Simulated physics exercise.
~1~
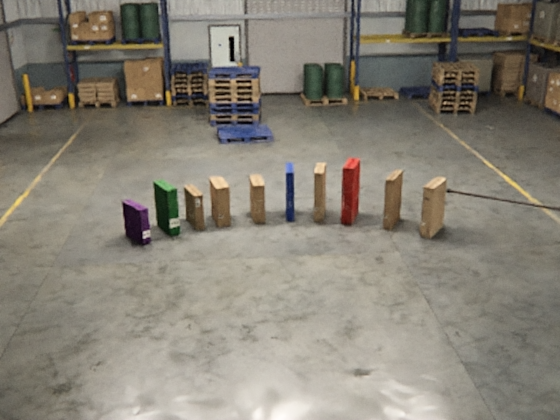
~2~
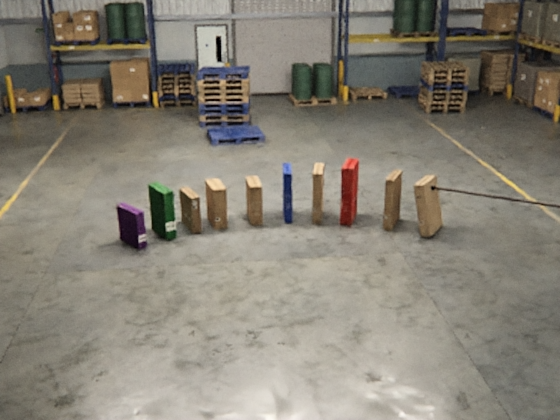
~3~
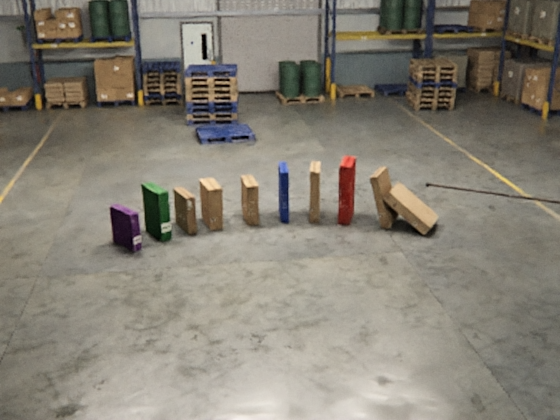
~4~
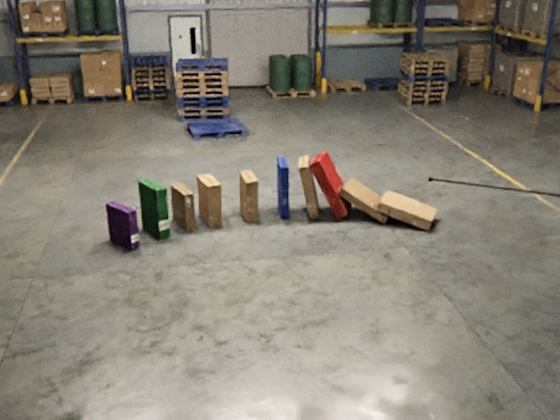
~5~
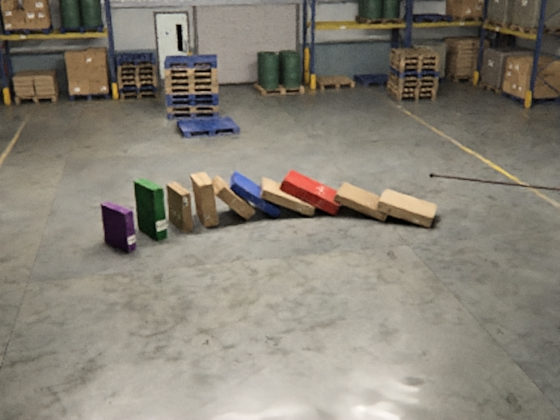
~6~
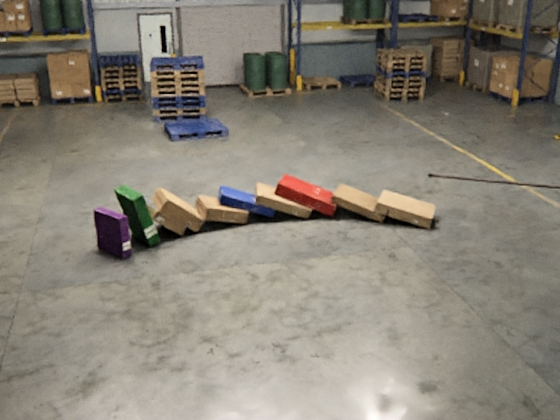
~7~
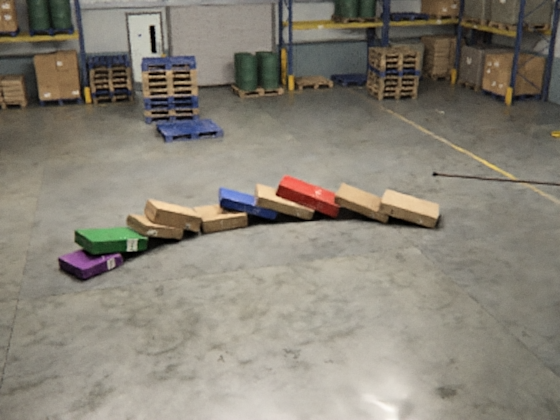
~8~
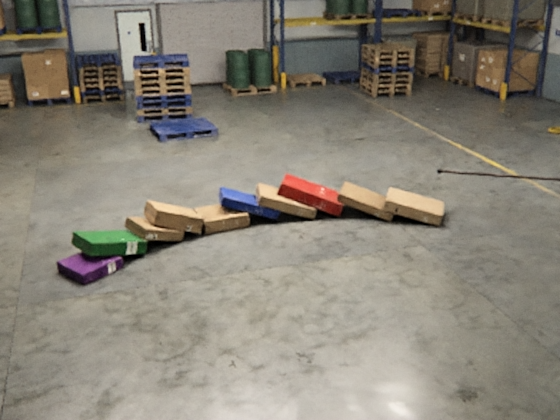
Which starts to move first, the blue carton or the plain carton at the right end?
The plain carton at the right end starts to move first, tipping beside the pole while the blue carton is still upright. The blue one only leans later, as the fall travels left along the row.
In a warehouse, a pole tips the rightmost carton and the whole curved row topples leftward.
